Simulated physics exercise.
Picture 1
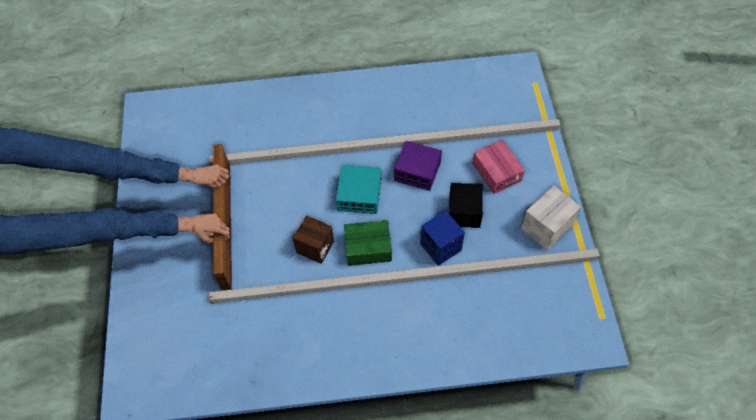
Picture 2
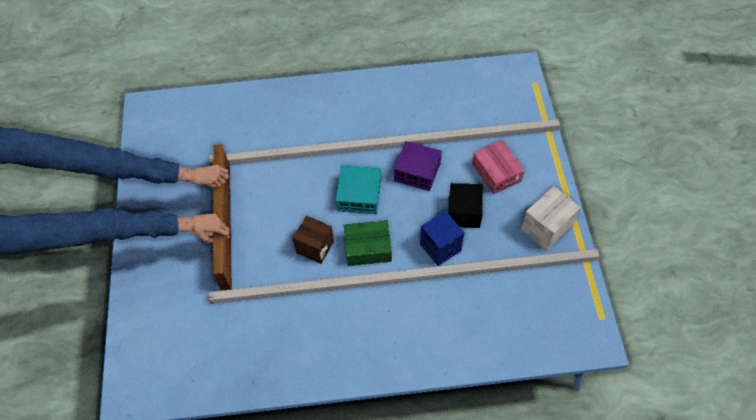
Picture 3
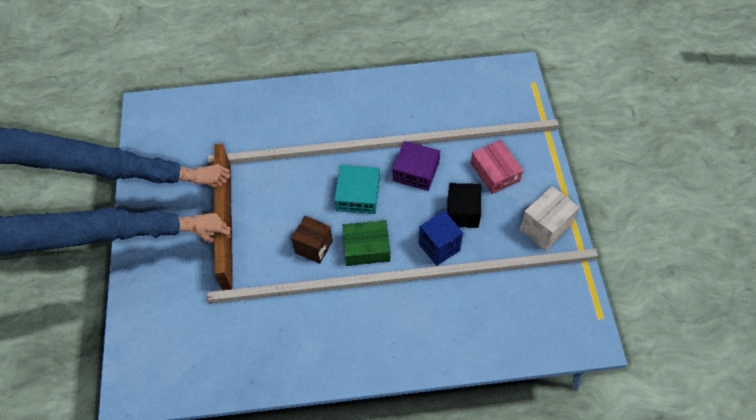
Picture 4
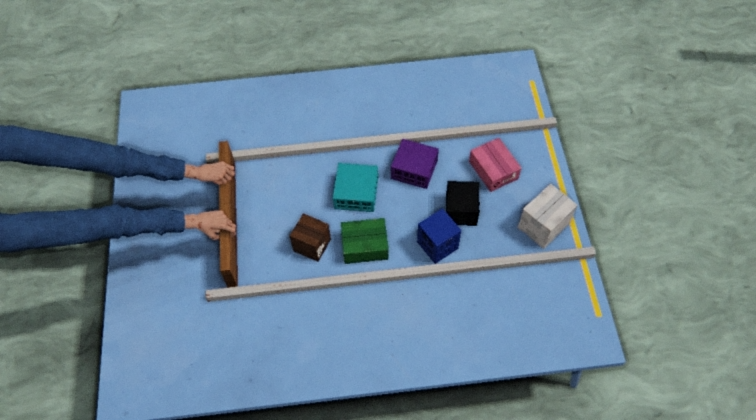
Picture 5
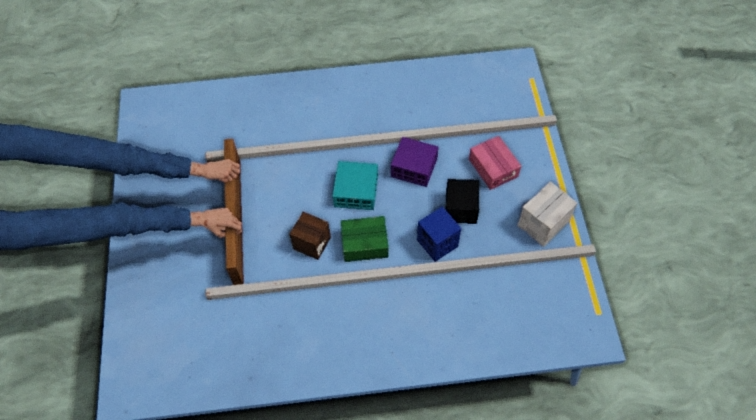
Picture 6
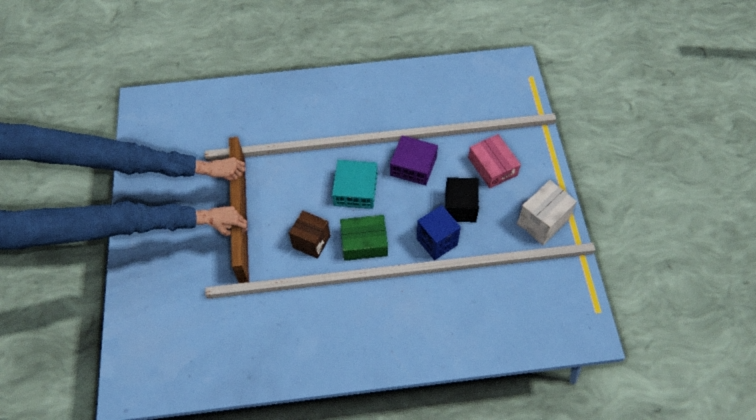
Wooden plank pushed slowly a short way right by two hands between battens, the eight coloured parcels ahead staying untouched.
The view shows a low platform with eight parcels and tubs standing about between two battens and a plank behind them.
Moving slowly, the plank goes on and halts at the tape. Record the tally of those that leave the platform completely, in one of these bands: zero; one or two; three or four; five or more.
Tally: Five or more.
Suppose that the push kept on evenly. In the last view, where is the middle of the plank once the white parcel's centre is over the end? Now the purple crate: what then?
The middle is at (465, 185) when it's the white parcel, and at (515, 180) when it's the purple crate.
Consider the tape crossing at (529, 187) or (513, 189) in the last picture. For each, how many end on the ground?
First try 6, second try 3.
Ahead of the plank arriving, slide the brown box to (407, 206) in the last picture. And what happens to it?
In that case it ends up off.
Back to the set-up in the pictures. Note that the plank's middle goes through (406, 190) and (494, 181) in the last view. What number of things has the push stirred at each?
At the first spot 7, then 8.
A little later, none off yet; white parcel at rest near (546, 213); pink parcel at rest near (494, 161); black crate at rest near (462, 200).
Next, none off yet; white parcel shifted about its own width near (577, 199); pink parcel shifted about its own width near (545, 154); black crate shifted about its own width near (513, 184).
When it is over, the number that fall off is five or more; down, brown box, turquoise crate, green box, purple crate, blue crate, black crate, pink parcel and white parcel.
